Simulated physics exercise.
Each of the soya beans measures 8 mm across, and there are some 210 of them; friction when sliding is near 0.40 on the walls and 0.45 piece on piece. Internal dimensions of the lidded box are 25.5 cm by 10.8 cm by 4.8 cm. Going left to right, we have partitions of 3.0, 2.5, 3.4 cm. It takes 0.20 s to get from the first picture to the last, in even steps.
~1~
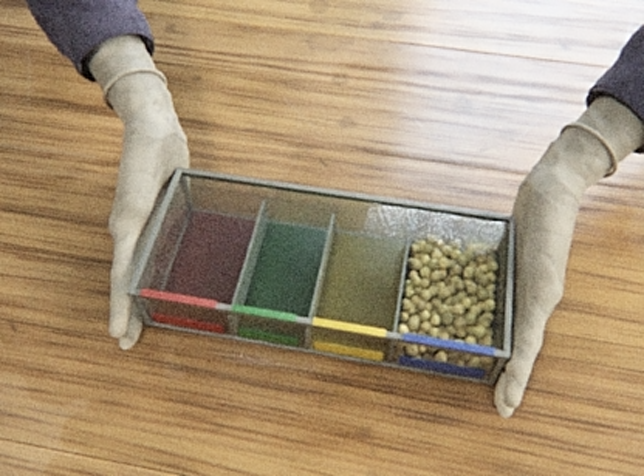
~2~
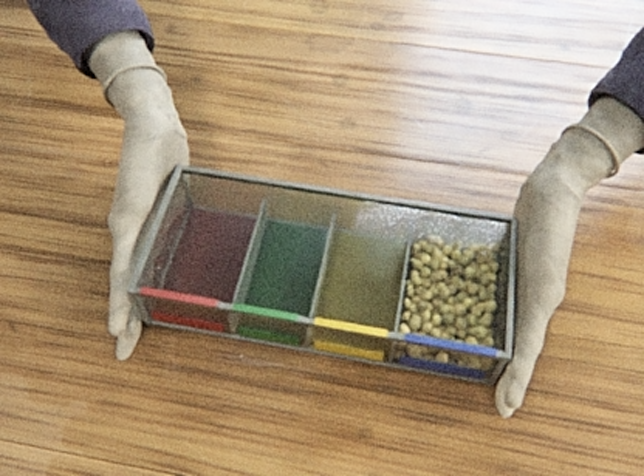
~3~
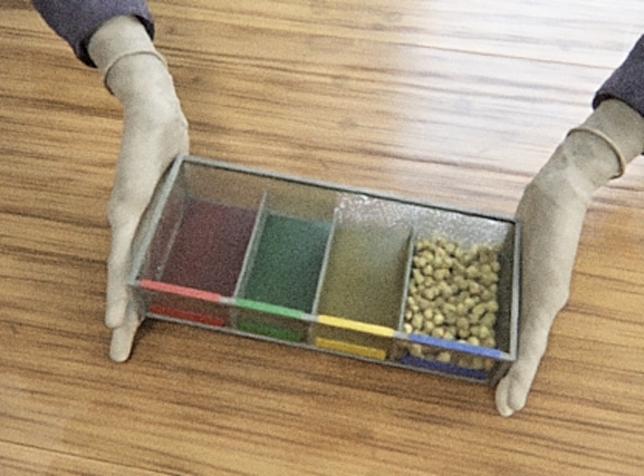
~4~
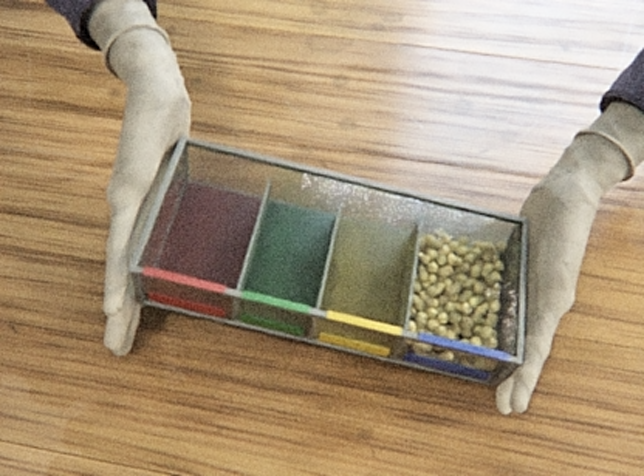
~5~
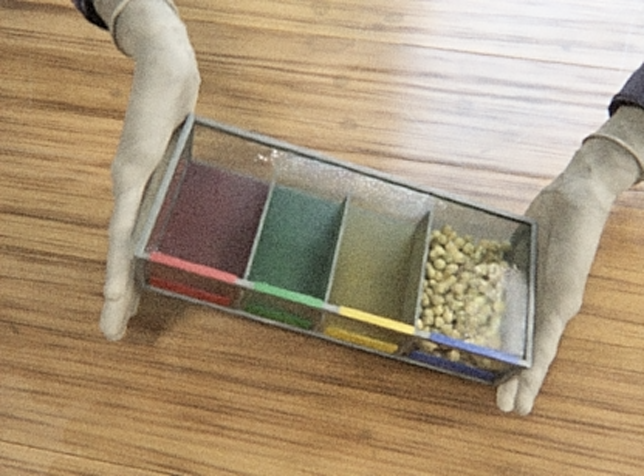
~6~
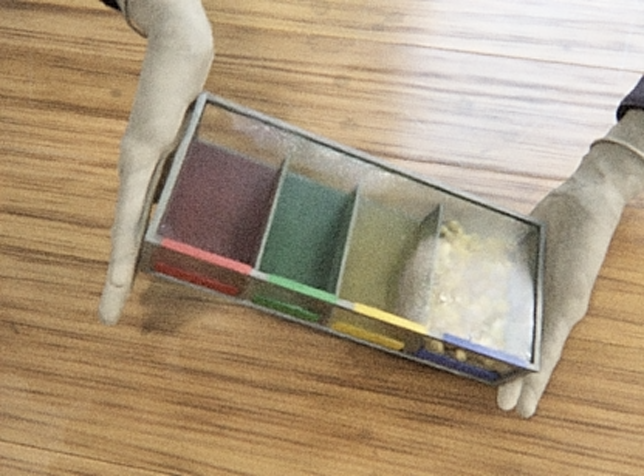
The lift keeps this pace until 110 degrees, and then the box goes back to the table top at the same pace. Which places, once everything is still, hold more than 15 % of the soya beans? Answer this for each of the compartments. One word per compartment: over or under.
Red compartment under, blue compartment over, green compartment under, yellow compartment under.
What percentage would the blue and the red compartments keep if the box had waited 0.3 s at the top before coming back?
Then, in per cent: Blue 100; red 0.
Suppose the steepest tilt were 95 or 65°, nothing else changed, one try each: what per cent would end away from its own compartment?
Roughly 0 percent for the first try and 0 percent for the second.
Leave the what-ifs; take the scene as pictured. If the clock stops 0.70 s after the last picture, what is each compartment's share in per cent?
Per cent by colour: Red 0; blue 100; green 0; yellow 0.
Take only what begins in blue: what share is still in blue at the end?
100 %.
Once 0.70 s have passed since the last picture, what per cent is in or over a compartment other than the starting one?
At that time I'd say around 0 per cent.
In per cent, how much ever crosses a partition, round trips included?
The share comes out near 0 per cent.
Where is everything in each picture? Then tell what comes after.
The first picture shows box tilt 0 degrees, front corners at (135, 291) and (503, 353); blue 100 %.
The second picture shows box tilt 1 degrees, front corners at (135, 289) and (505, 354).
The third picture shows box tilt 4 degrees, front corners at (135, 281) and (509, 356), lowest corner right front.
The fourth picture shows box tilt 9 degrees, front corners at (136, 268) and (516, 358), lowest corner right front.
The fifth picture shows box tilt 15 degrees, front corners at (142, 253) and (524, 362), lowest corner right front.
The sixth picture shows box tilt 21 degrees, front corners at (153, 238) and (532, 365), lowest corner right front; blue 100 %.
Then, 0.70 s after the last picture, tilt 110 degrees; blue 100 %.
Then, 1.16 s after the last picture, tilt 48 degrees; blue 100 %.
Then, 1.70 s after the last picture, tilt 0 degrees; blue 100 %.
In the end, red 0 %, blue 100 %, green 0 %, yellow 0 %.
